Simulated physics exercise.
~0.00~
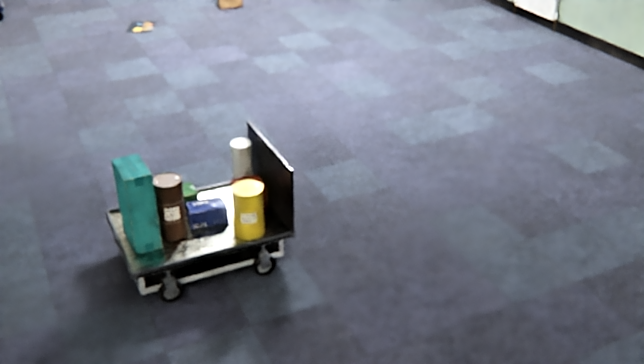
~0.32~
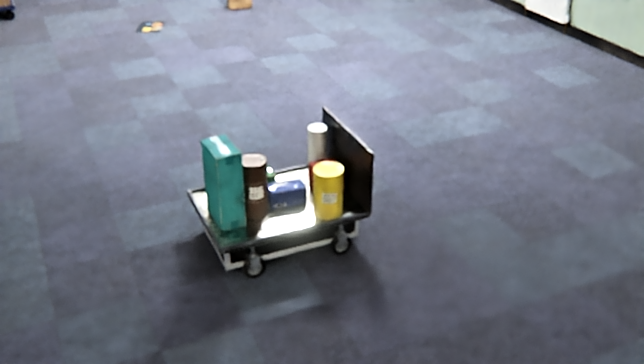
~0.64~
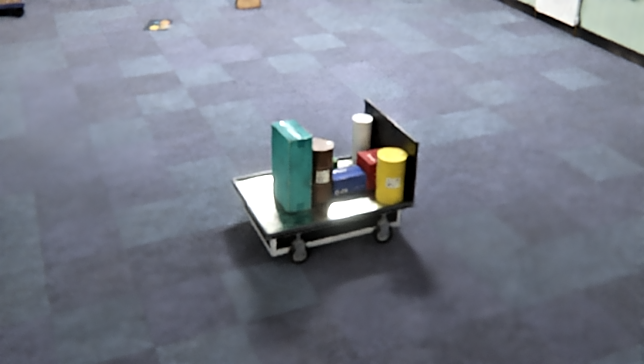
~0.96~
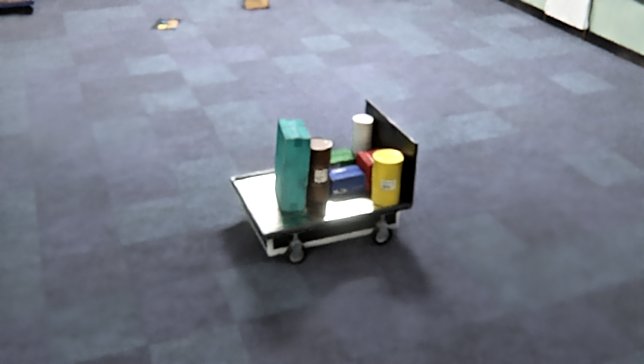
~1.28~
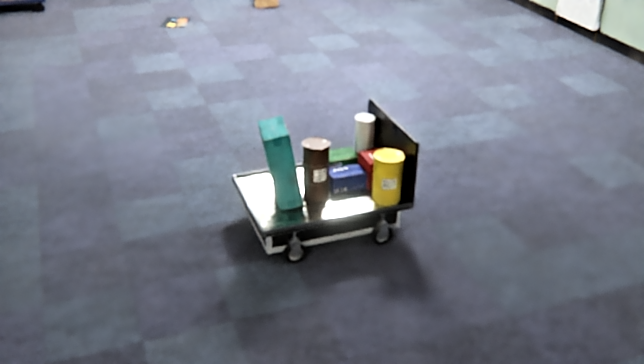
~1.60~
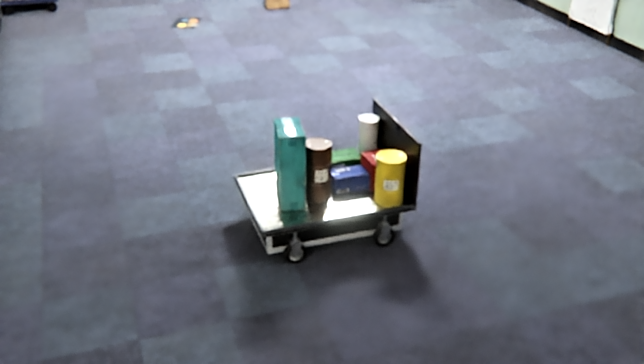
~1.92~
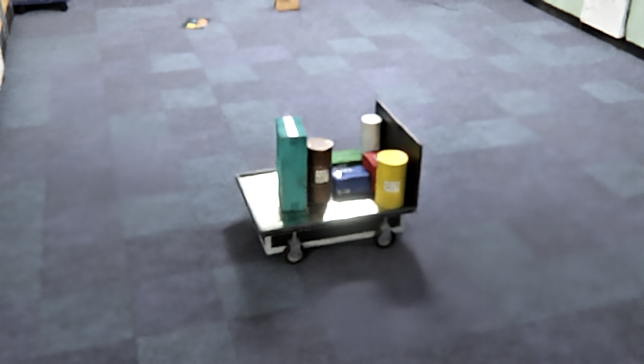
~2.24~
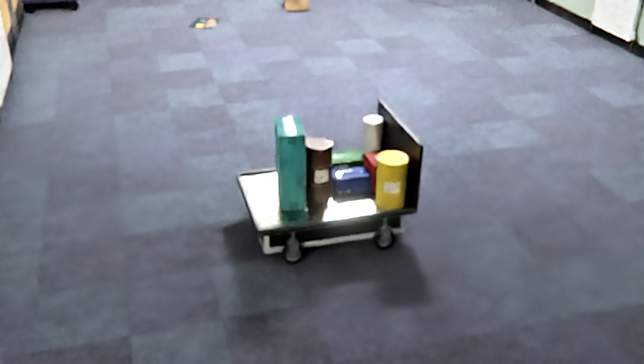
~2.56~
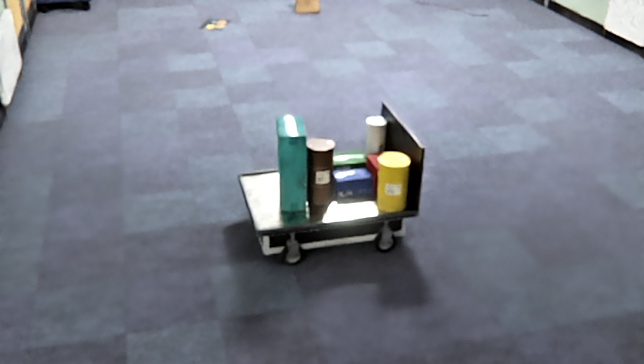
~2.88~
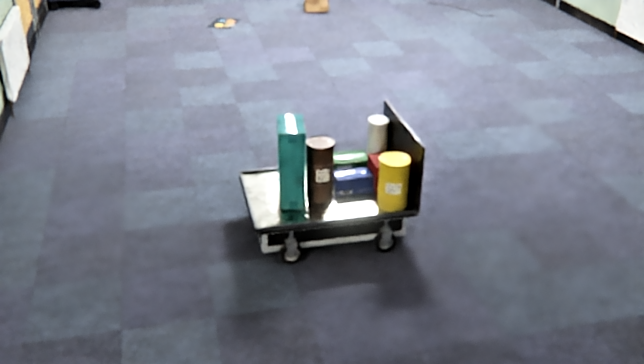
A cart carrying boxes and canisters rolls right and stops, its turquoise box rocking but staying upright.
